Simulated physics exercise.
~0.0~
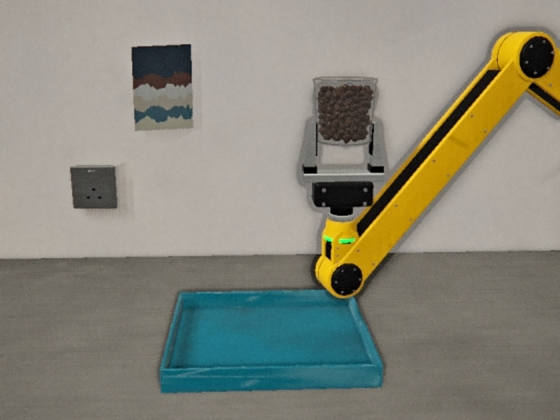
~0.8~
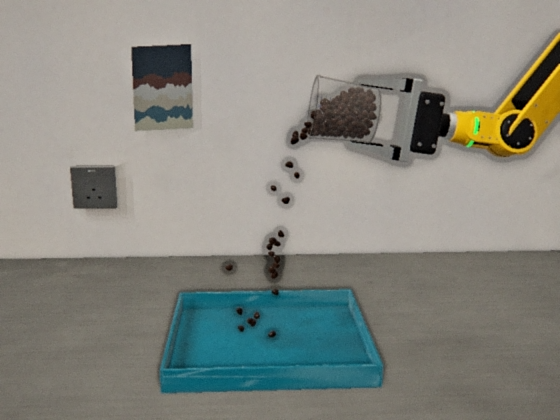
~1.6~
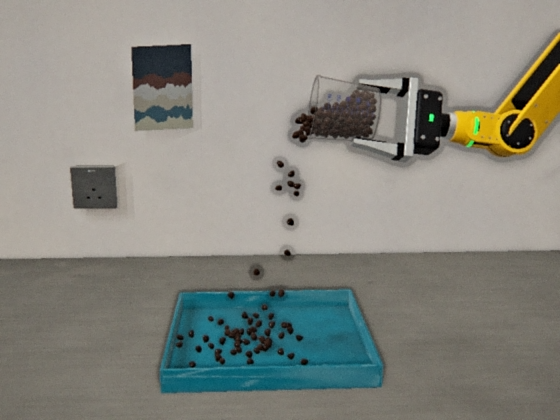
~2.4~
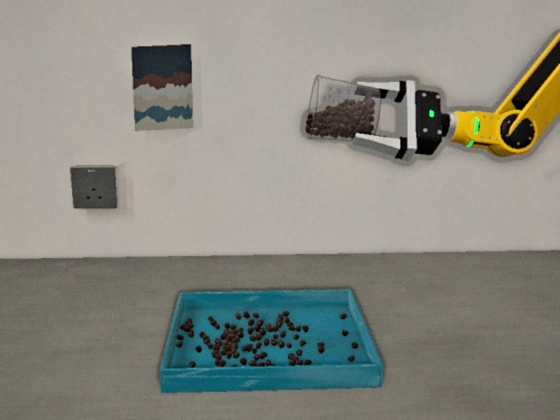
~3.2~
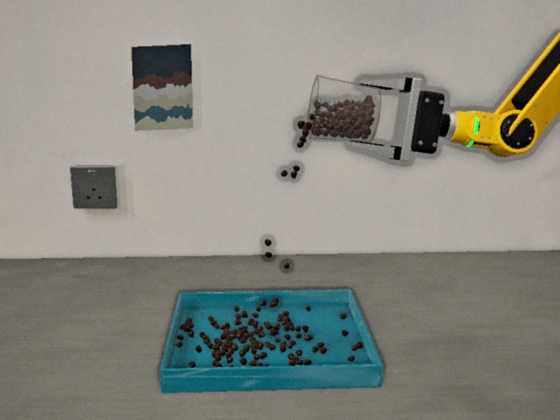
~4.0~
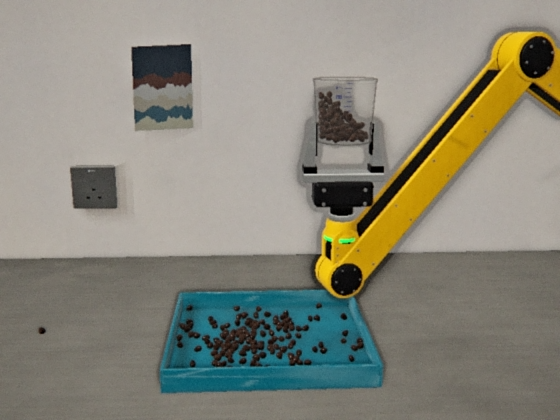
Above a grey surface, a yellow robot arm tips a clear cup, spilling brown beans into a blue tray, then rights it partly full.
